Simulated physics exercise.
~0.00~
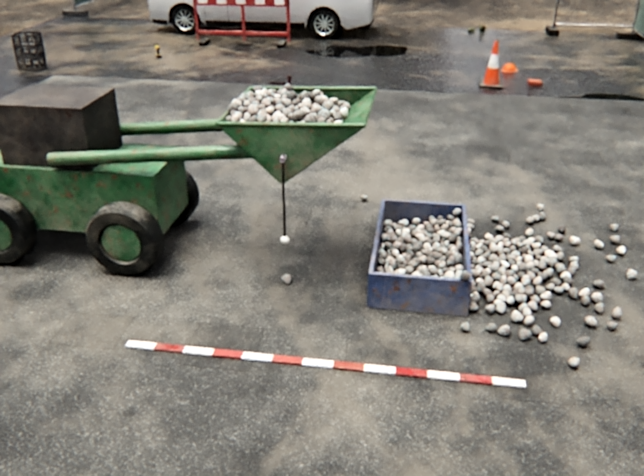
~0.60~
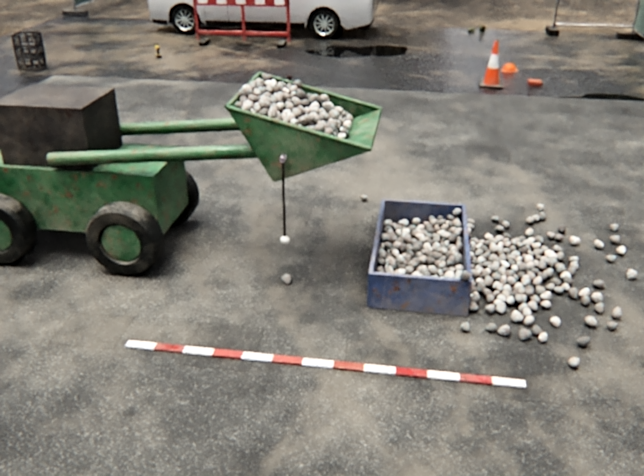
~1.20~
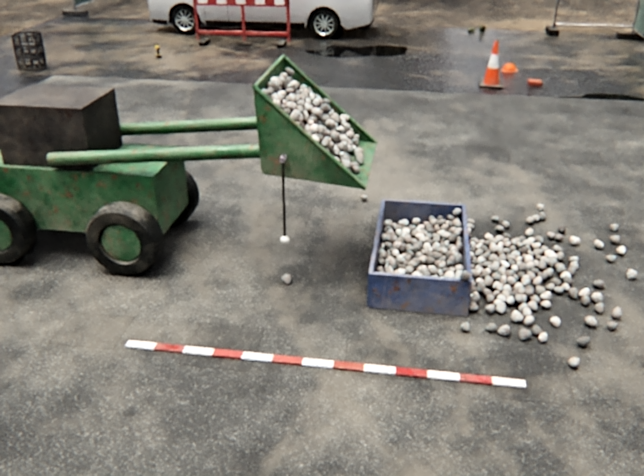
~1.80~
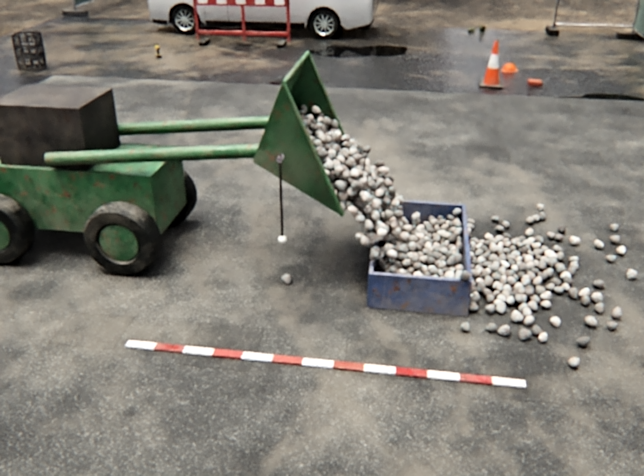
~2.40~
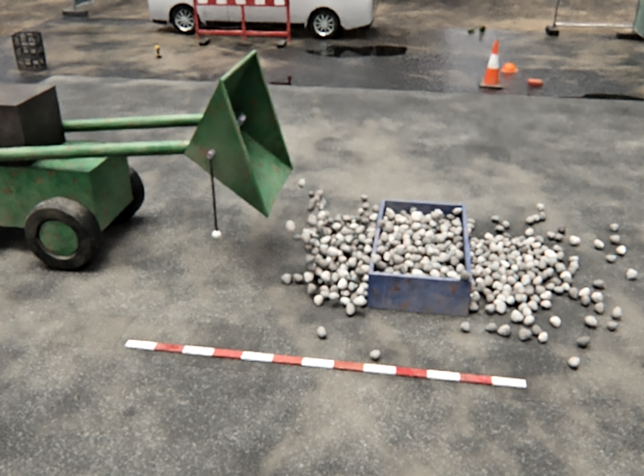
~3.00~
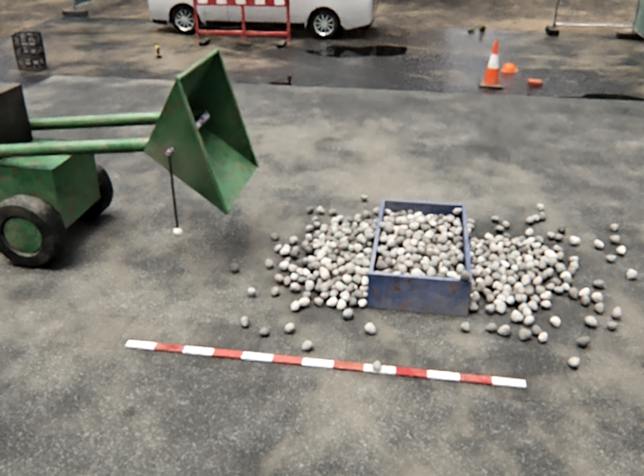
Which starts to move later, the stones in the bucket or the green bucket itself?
The stones start to move later. The green bucket is already tipping before they begin to slide toward its lower edge.
